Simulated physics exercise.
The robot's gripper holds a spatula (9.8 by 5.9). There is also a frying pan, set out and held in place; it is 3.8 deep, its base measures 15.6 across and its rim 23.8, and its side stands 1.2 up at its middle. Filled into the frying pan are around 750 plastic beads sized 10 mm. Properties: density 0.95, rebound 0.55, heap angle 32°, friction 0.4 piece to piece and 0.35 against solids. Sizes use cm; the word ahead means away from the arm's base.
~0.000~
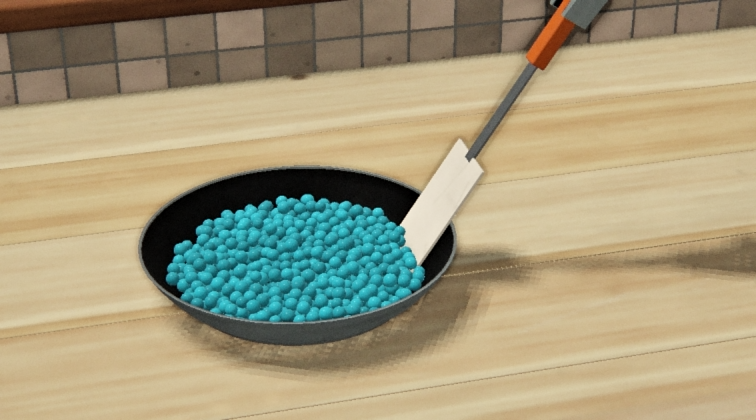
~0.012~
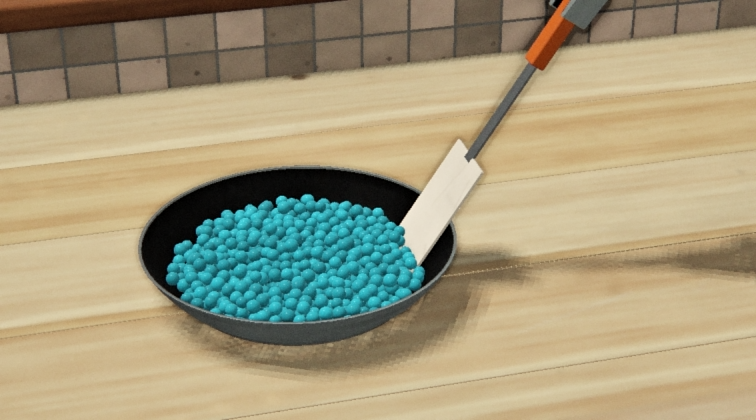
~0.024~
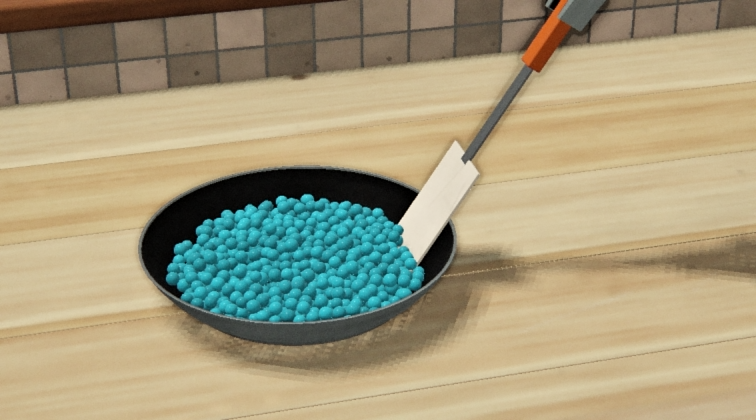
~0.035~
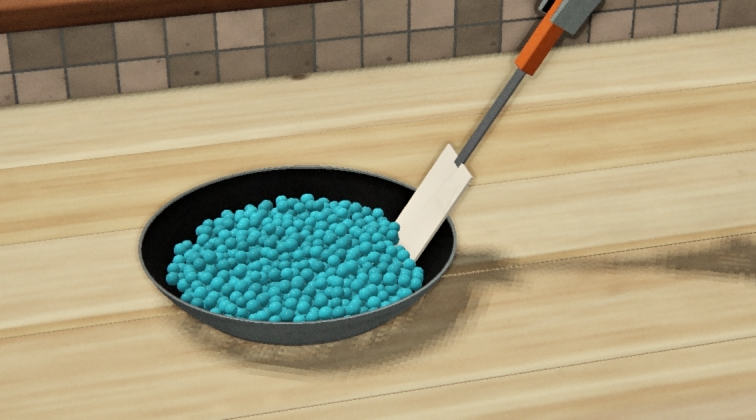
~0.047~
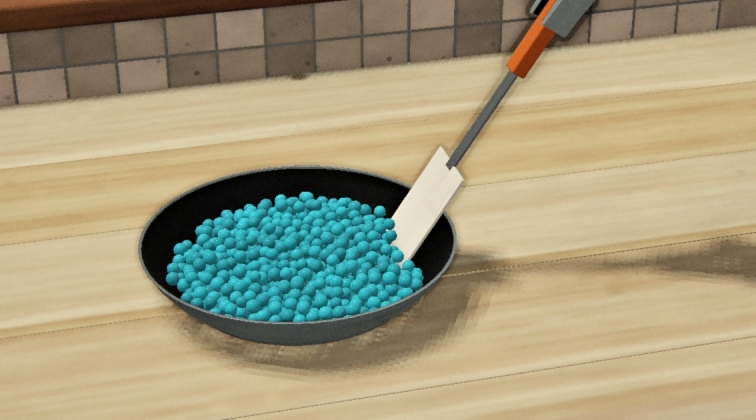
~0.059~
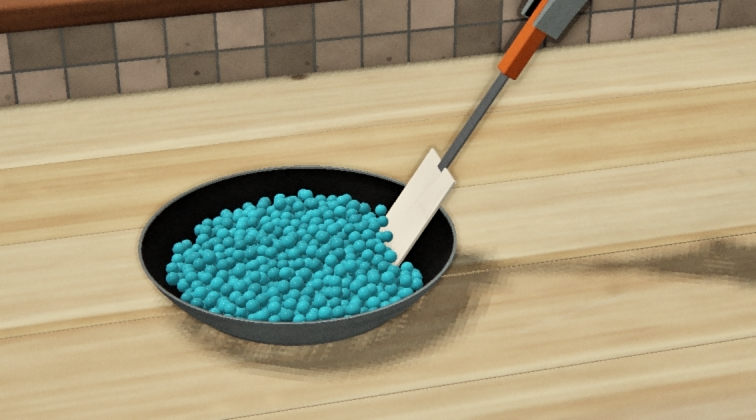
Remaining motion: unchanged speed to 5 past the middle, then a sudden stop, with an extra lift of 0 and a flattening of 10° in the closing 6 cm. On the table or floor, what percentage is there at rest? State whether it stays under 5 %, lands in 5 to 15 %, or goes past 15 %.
It stays under 5 %.
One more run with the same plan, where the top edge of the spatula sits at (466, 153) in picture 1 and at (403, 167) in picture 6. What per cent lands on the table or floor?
It works out to about 10 %, more or less.
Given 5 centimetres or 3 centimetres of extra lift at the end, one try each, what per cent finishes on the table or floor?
You'd get some 0 per cent with the first setting and some 0 per cent with the second.
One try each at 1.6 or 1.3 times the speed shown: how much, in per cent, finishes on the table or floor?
Roughly 5 per cent on the first try and 0 per cent on the second.
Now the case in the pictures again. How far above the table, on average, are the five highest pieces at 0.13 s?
Height: Approx. 4 cm.
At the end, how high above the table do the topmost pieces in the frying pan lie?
Near 5.5 centimetres high.
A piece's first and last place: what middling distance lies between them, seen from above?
Level distance of around 2 cm.
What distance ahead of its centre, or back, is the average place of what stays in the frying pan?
The kept load is shifted forward by about 3.0 cm.
By 0.13 s, sloping 56°, highest piece 4 above the table; 748 in the frying pan.
By 0.20 s, sloping 51°, highest piece 5 above the table; 748 in the frying pan.
By 0.43 s, sloping 46°, highest piece 5 above the table; 738 in the frying pan, 9 on the table or floor, 1 on the blade or in flight.
By 1.48 s, sloping 46°, highest piece 5 above the table; 737 in the frying pan, 11 on the table or floor.
Final count, 737 in the frying pan, 11 on the table or floor. That is 1 % on the table or floor.
